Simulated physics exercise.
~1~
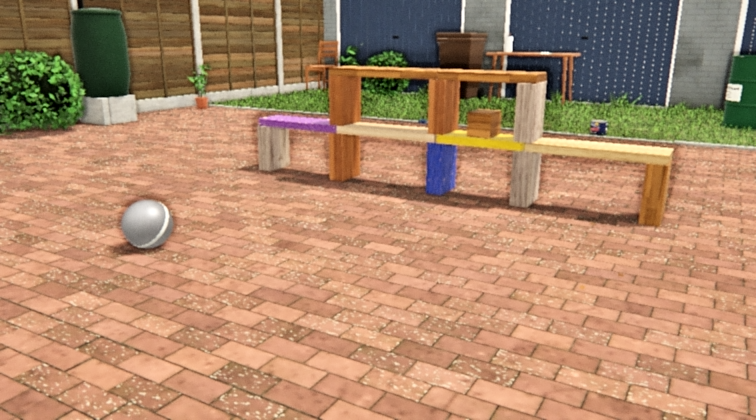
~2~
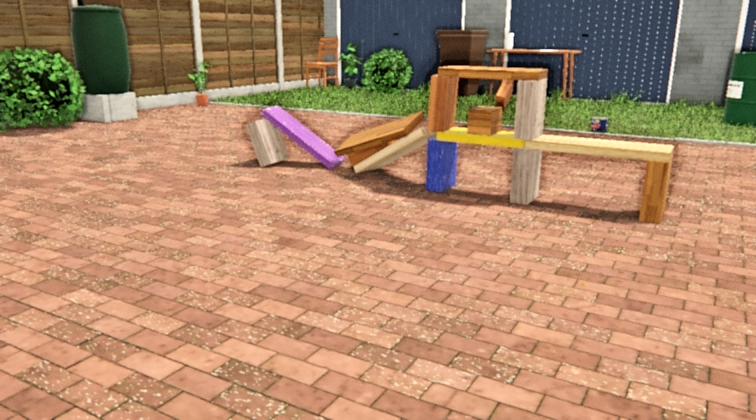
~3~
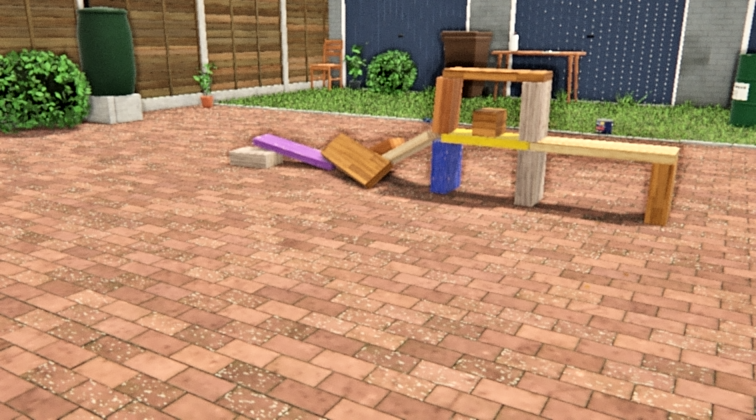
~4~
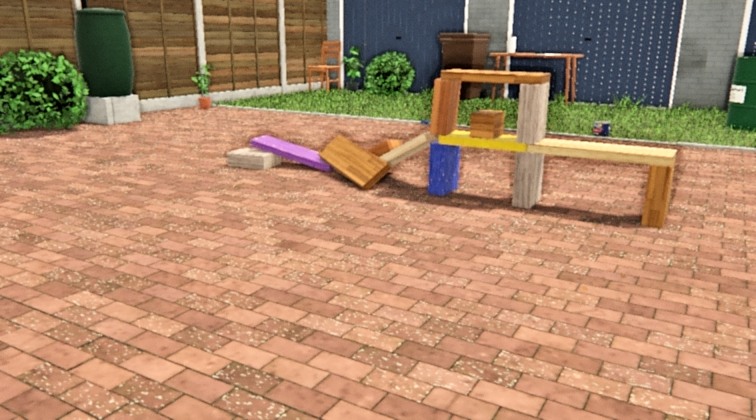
The video shows a steel ball near a two-storey structure of wooden posts and planks on a brick patio; the left side collapses, bringing down the purple plank, which ends up sloping low among fallen pieces, while the right side, with its blue post and yellow plank, stays standing.
